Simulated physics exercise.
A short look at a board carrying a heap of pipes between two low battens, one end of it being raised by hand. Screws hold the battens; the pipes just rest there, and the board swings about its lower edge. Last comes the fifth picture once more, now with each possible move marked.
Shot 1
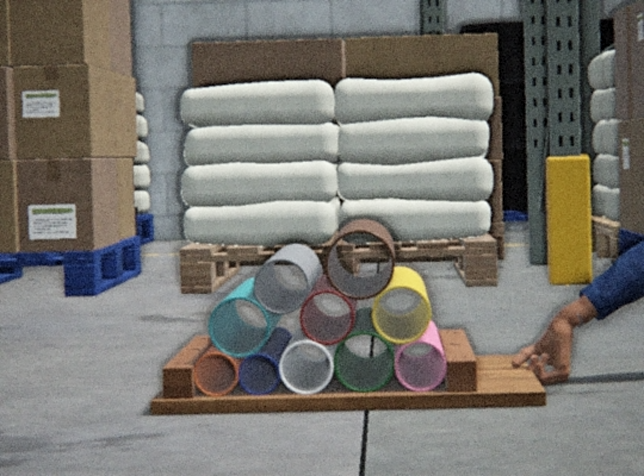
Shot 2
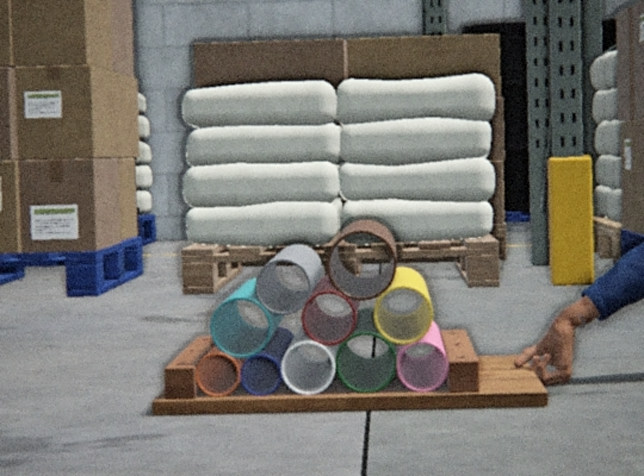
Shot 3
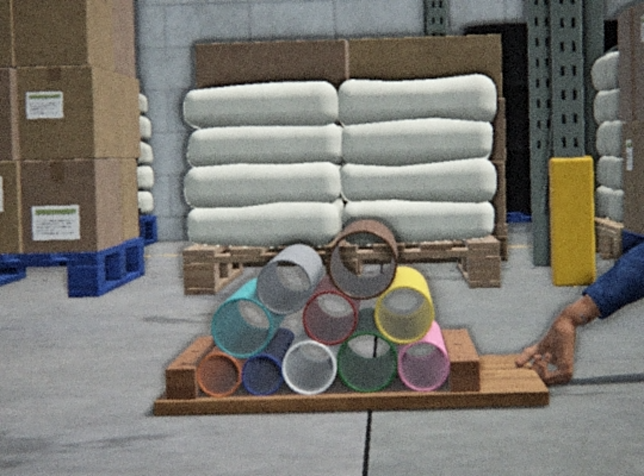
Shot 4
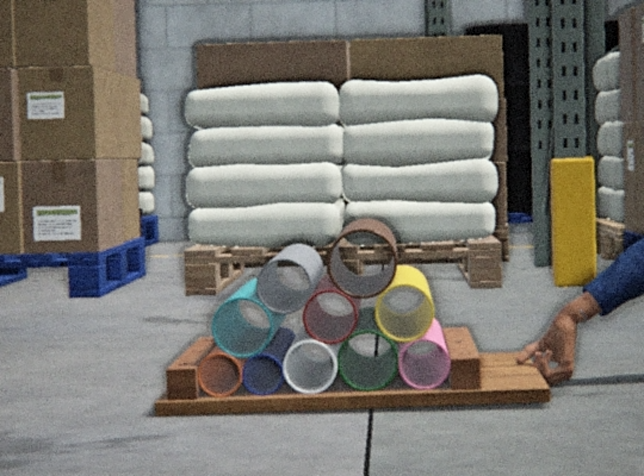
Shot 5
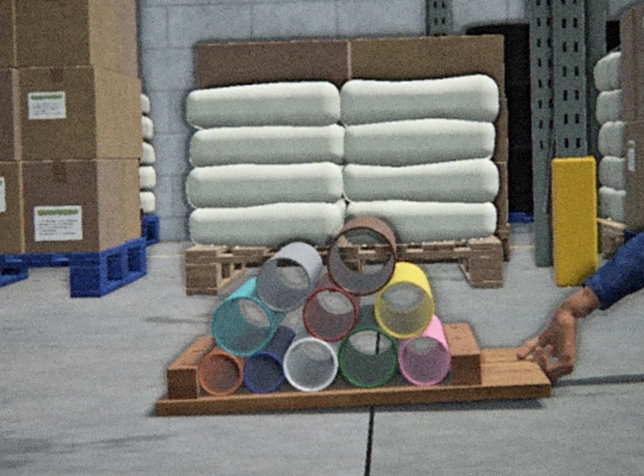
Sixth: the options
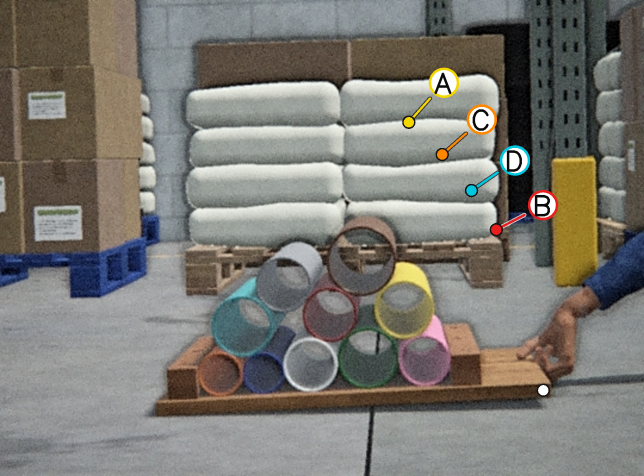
To begin with, a heap of coloured pipes rests between two low battens on a wooden board on a warehouse floor, a hand at its right end. The hand stays there and the board's right end rises very slightly at most, while the pipes keep their places in the heap.
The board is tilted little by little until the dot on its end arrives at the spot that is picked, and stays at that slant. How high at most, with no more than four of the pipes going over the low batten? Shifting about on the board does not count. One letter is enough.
D is the limit.
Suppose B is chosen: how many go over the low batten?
The count is four.
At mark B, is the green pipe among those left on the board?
The green pipe: Yes.
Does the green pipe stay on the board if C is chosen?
The green pipe: Yes.
On the marked copy, A at (409, 122); B at (497, 230); C at (442, 155); D at (471, 191); the white dot at (544, 390).
Taking D. A third of the way, board at 19°.
Two thirds of the way, board at 33°.
When it is over, board at 33°, four over the low batten (turquoise, red, grey, brown).
As for the rest, A five over the low batten; B four over the low batten (turquoise, red, grey, brown); C five over the low batten.
